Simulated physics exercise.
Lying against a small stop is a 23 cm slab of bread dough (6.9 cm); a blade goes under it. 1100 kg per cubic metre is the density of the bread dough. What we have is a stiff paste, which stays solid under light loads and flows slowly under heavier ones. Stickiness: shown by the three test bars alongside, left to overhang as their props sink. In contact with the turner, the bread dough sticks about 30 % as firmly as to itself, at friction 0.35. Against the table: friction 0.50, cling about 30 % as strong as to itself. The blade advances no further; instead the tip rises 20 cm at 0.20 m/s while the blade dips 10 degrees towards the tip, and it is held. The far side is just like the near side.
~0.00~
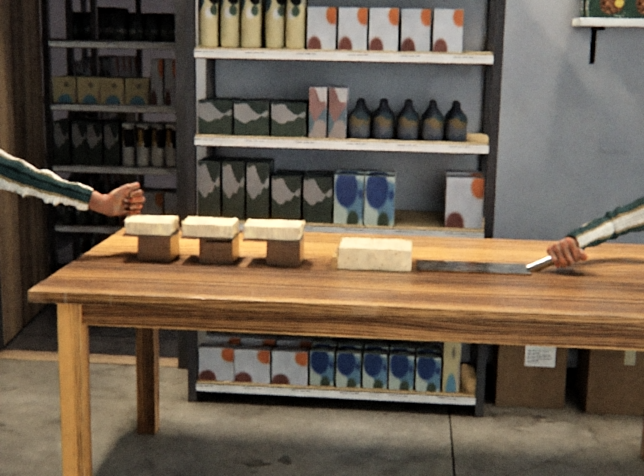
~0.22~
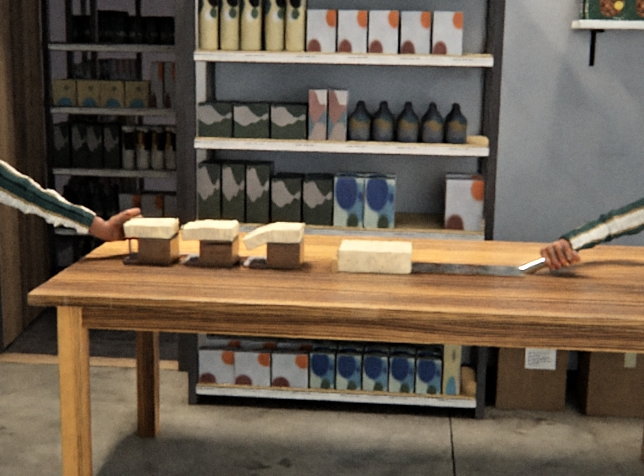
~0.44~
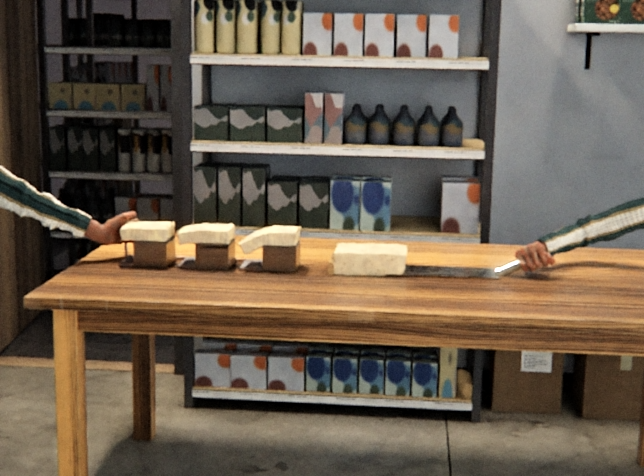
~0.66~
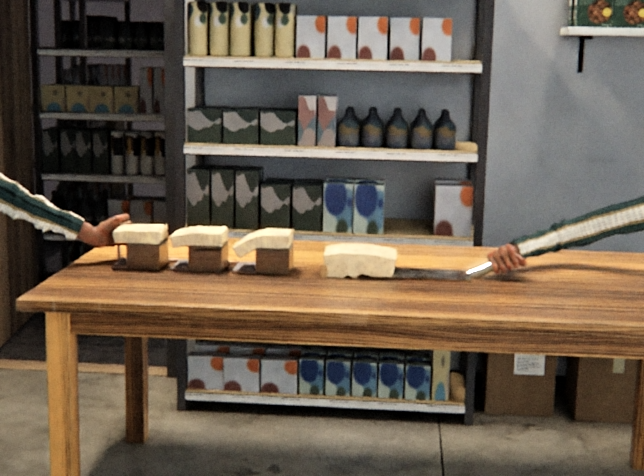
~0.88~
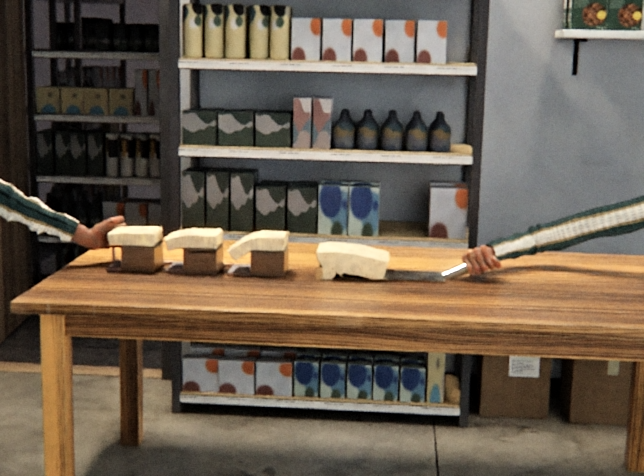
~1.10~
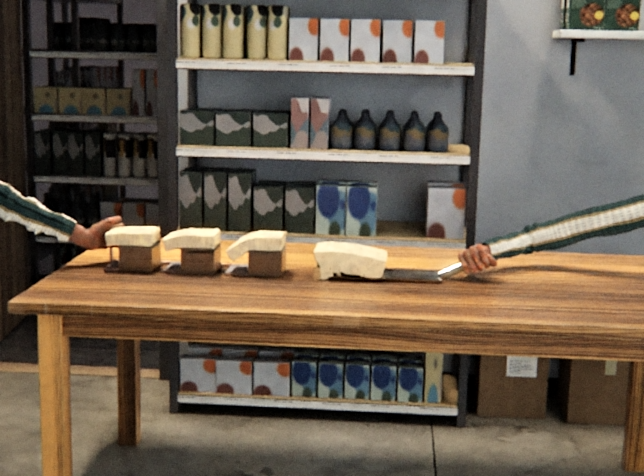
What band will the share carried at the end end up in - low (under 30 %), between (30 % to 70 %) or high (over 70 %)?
It ends up in the high band.
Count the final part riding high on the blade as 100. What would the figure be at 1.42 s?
Around 20 per cent.
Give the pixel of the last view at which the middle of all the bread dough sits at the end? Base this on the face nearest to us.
Centre noted at roughly (346, 201).
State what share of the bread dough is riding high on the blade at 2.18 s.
100 percent.
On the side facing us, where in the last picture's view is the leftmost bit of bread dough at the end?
Roughly at (310, 196).
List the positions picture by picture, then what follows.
The first frame shows handle end of the blade at (531, 276), not yet moved; highest point of the bread dough at (391, 249); the tips have sunk 0, 0, 0 (left to right).
The second frame shows handle end of the blade at (524, 278), moved 2.1 cm; highest point of the bread dough at (391, 252); the tips have sunk 3 mm, 9 mm, 3.1 cm (left to right).
The third frame shows handle end of the blade at (499, 280), moved 8.7 cm; highest point of the bread dough at (380, 253); the tips have sunk 4 mm, 1.1 cm, 3.4 cm (left to right).
The fourth frame shows handle end of the blade at (470, 282), moved 15 cm; highest point of the bread dough at (359, 253); the tips have sunk 5 mm, 1.2 cm, 3.6 cm (left to right).
The fifth frame shows handle end of the blade at (445, 283), moved 22 cm; highest point of the bread dough at (329, 251); the tips have sunk 6 mm, 1.4 cm, 3.9 cm (left to right).
The sixth frame shows handle end of the blade at (441, 282), moved 22 cm; highest point of the bread dough at (327, 251); the tips have sunk 6 mm, 1.5 cm, 4.0 cm (left to right).
By 1.42 s, the tip is 6.8 cm up.
By 1.80 s, the tip is 14 cm up.
By 2.18 s, the tip is 20 cm up and 100 % is riding high on the blade.
By 2.56 s, the tip is 20 cm up and 100 % is riding high on the blade.
By 2.80 s, at the end, the tip is 20 cm up and 100 % is riding high on the blade.
